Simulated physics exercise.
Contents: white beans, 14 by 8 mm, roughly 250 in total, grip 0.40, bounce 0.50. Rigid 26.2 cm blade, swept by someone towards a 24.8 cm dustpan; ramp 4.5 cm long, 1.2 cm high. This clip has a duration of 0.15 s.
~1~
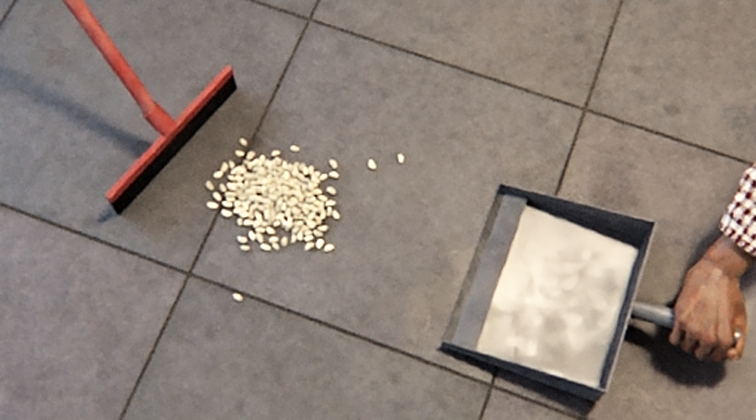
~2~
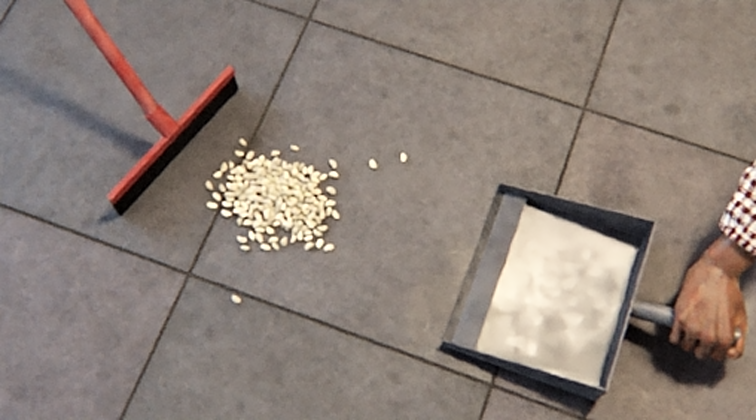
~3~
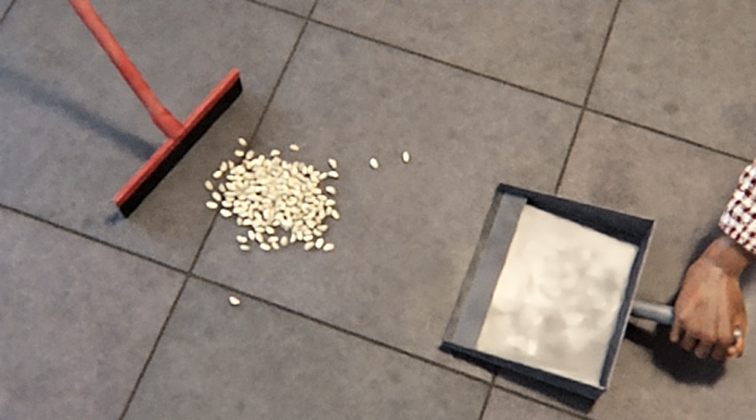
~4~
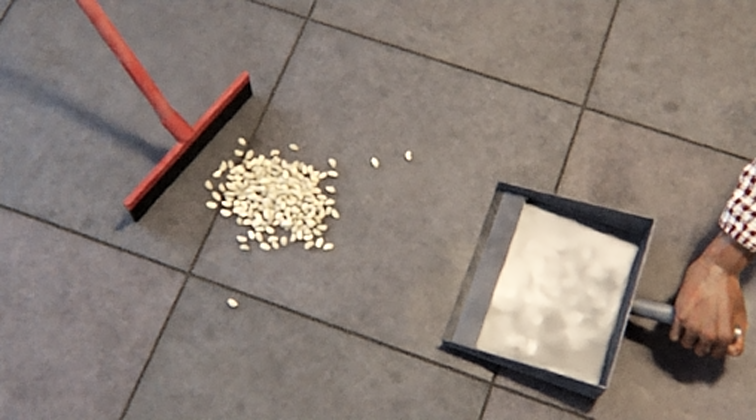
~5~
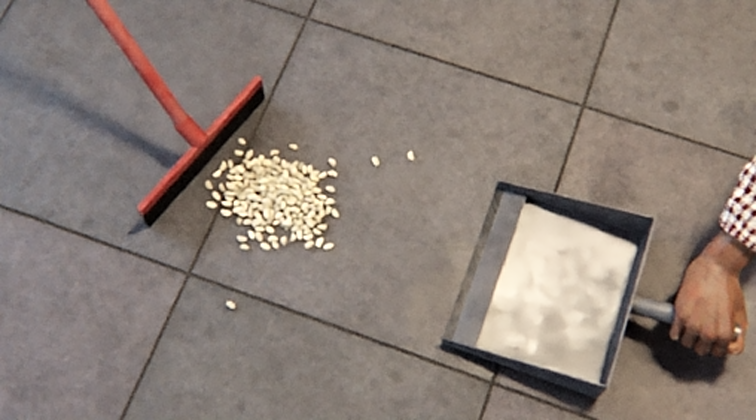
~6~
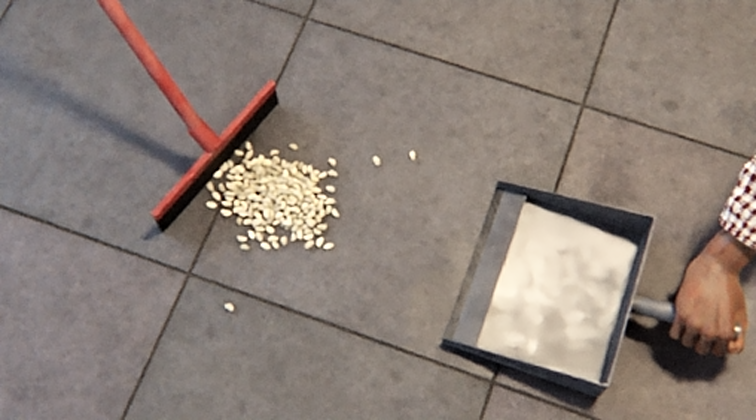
On grey floor tiles, a red-backed blade sliding right to the edge of a white bean pile while a hand holds a dustpan.
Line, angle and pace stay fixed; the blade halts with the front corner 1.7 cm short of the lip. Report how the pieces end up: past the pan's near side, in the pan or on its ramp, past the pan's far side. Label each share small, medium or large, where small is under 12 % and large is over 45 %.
Near side: Medium. Pan: Medium. Far side: Small.
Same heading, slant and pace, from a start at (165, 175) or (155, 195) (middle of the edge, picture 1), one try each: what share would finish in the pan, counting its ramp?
Some 25 and 30 per cent.
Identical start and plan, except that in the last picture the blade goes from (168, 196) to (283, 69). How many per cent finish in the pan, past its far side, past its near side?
Final per cent - pan 0, far 10, near 0.
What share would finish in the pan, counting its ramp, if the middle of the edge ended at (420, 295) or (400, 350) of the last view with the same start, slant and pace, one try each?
First try around 25 %, second try around 20 %.
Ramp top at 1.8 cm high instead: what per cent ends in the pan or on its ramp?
Near 20 per cent, then.
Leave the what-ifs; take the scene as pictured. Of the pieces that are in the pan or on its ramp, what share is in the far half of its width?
Roughly 50 in a hundred.
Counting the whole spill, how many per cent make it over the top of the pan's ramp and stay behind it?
Something like 0 per cent of the whole.
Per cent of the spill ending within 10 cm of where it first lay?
The figure is some 0 percent.
Then, 0.22 s after the last picture, middle of the blade 23 cm from the lip; 0 % over the lip, far side 0 %, near side 5 %.
Then, 0.37 s after the last picture, middle of the blade 11 cm from the lip; 0 % over the lip, far side 0 %, near side 10 %.
Then, 0.65 s after the last picture, middle of the blade 5 cm from the lip; 20 % over the lip, far side 0 %, near side 20 %.
In the end, near side 15 %, pan 20 %, far side 0 %, in front of the lip or behind the blade 60 %.
